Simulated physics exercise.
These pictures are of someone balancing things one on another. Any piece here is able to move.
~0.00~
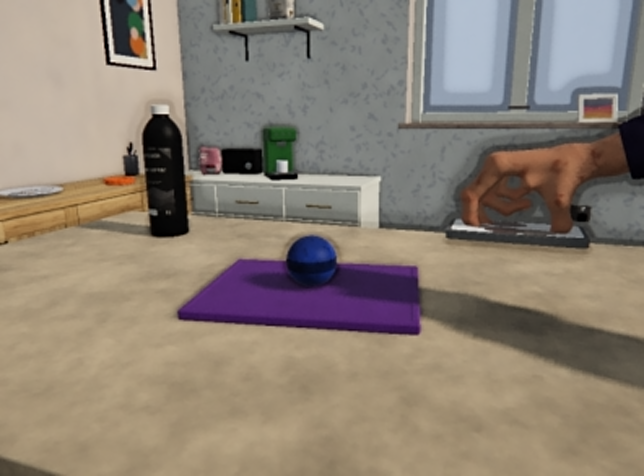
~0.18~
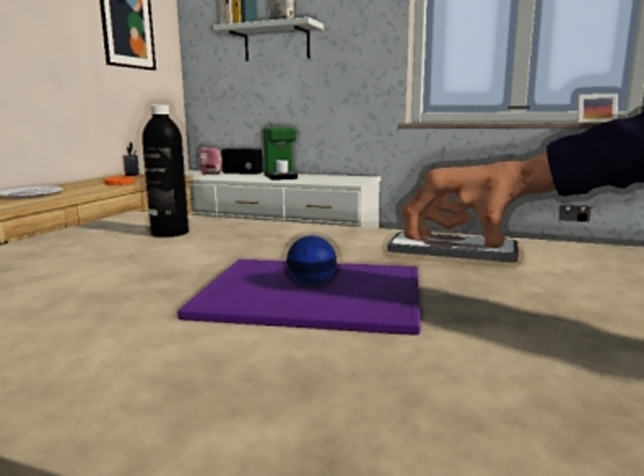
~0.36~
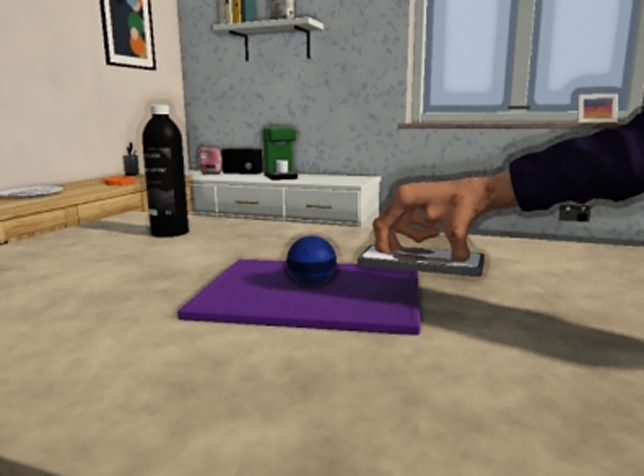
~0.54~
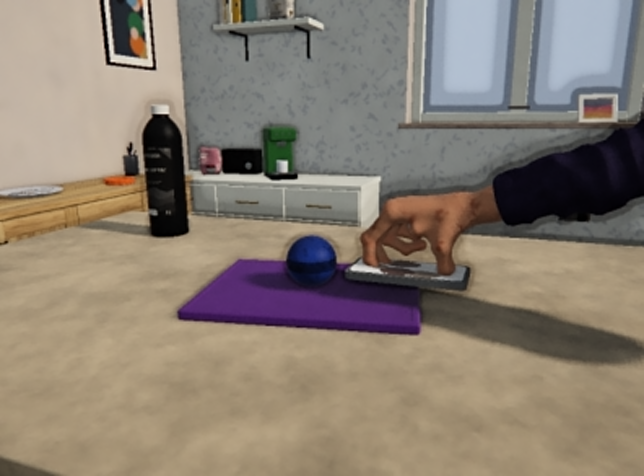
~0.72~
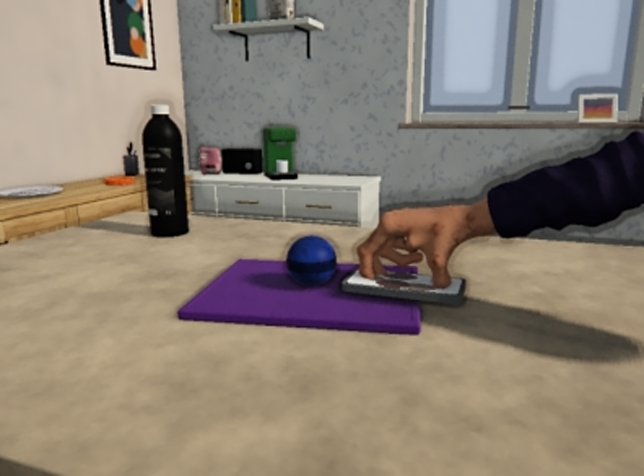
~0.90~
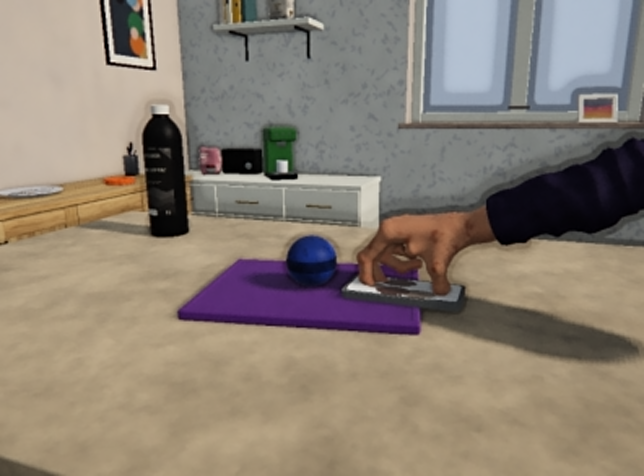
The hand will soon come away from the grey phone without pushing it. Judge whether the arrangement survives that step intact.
The build stays upright.
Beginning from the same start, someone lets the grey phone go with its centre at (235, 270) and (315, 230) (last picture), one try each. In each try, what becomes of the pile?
With the first placement the pile remains stable, with the second it tips over.
By 1.60 s, all is still.
By 2.50 s, grey phone resting near (404, 292).
When it is over (4.0 s), all 4 as before. End places, in pixels of the last picture, grey phone near (404, 292). The pile holds.
